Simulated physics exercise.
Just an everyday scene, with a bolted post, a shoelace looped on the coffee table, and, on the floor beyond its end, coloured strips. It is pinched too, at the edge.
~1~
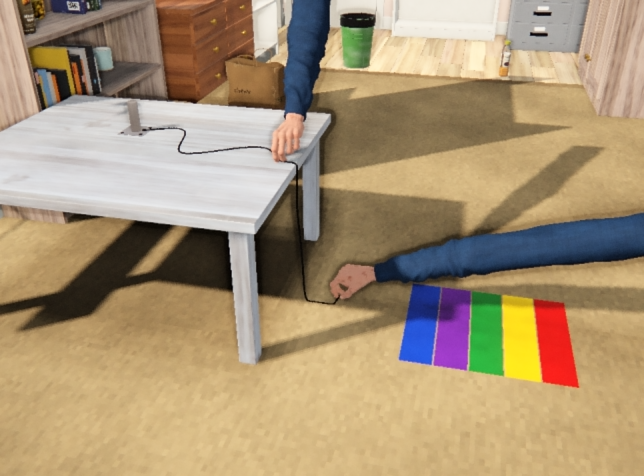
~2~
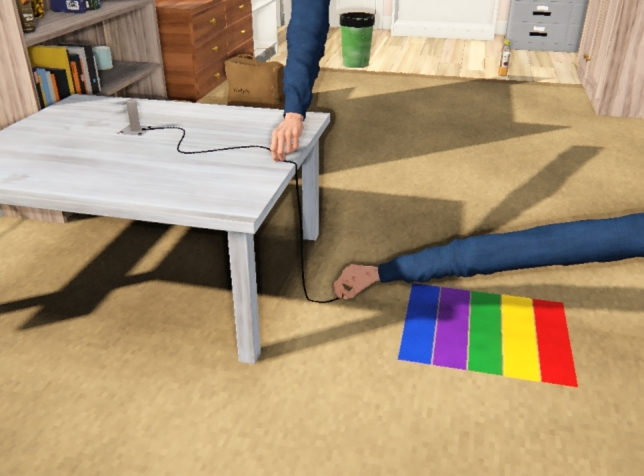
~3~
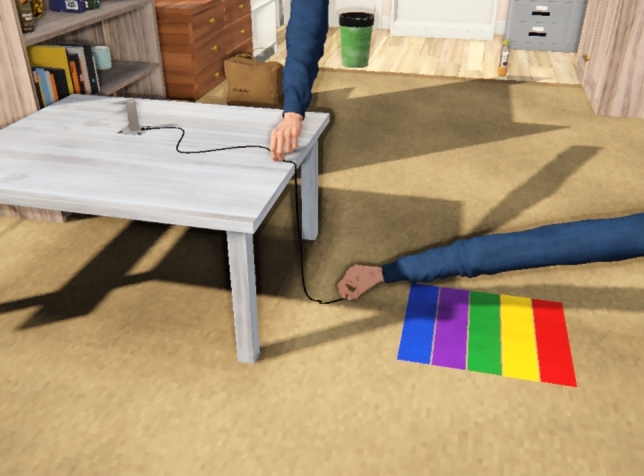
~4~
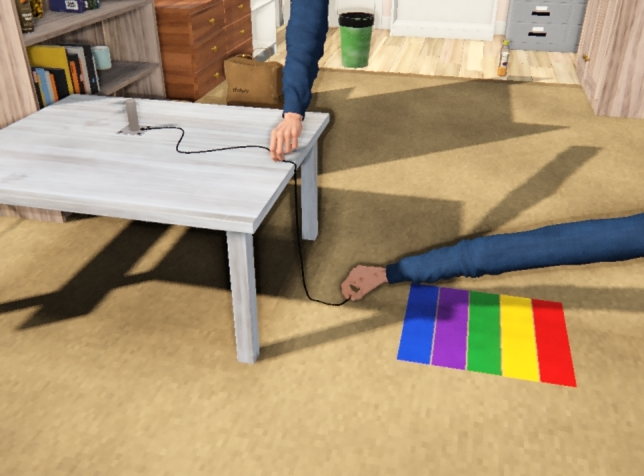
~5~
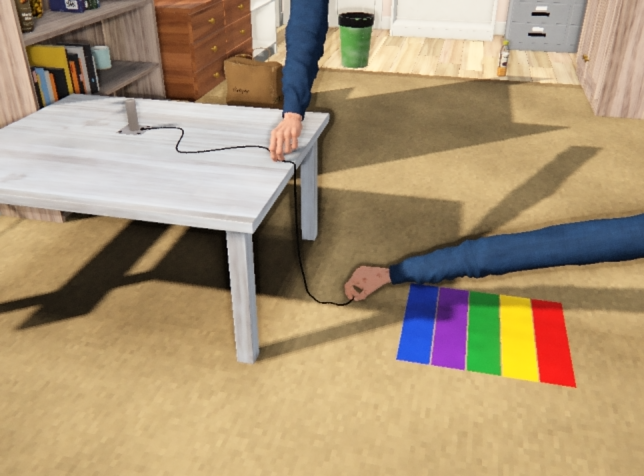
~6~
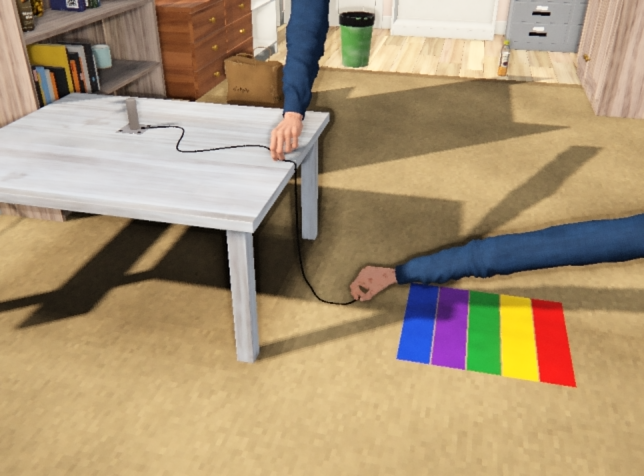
To begin with, one hand pins a dark shoelace at the edge of a pale coffee table while another pinches its hanging end near the floor, left of the coloured strips. The lower hand then shifts slightly right, drawing the end toward the blue strip, while the upper hand stays still.
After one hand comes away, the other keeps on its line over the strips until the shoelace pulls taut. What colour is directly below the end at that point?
The colour below it is yellow.
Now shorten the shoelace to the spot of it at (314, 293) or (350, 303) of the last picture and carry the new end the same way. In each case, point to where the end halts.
(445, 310) and (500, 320).
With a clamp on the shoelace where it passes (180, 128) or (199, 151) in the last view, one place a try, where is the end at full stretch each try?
Approximately (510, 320) and (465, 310), respectively.
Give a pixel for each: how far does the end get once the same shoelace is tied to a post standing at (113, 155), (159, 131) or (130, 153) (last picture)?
Try by try: (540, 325), (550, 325) and (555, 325).
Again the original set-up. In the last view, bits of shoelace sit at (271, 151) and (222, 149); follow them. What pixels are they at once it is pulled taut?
First one close to (318, 174), second close to (266, 153).
Soon after, end near (461, 312); over purple.
After that, end near (497, 317); over green.
At the stop, end near (519, 320); over yellow. It gets as far as the yellow strip.
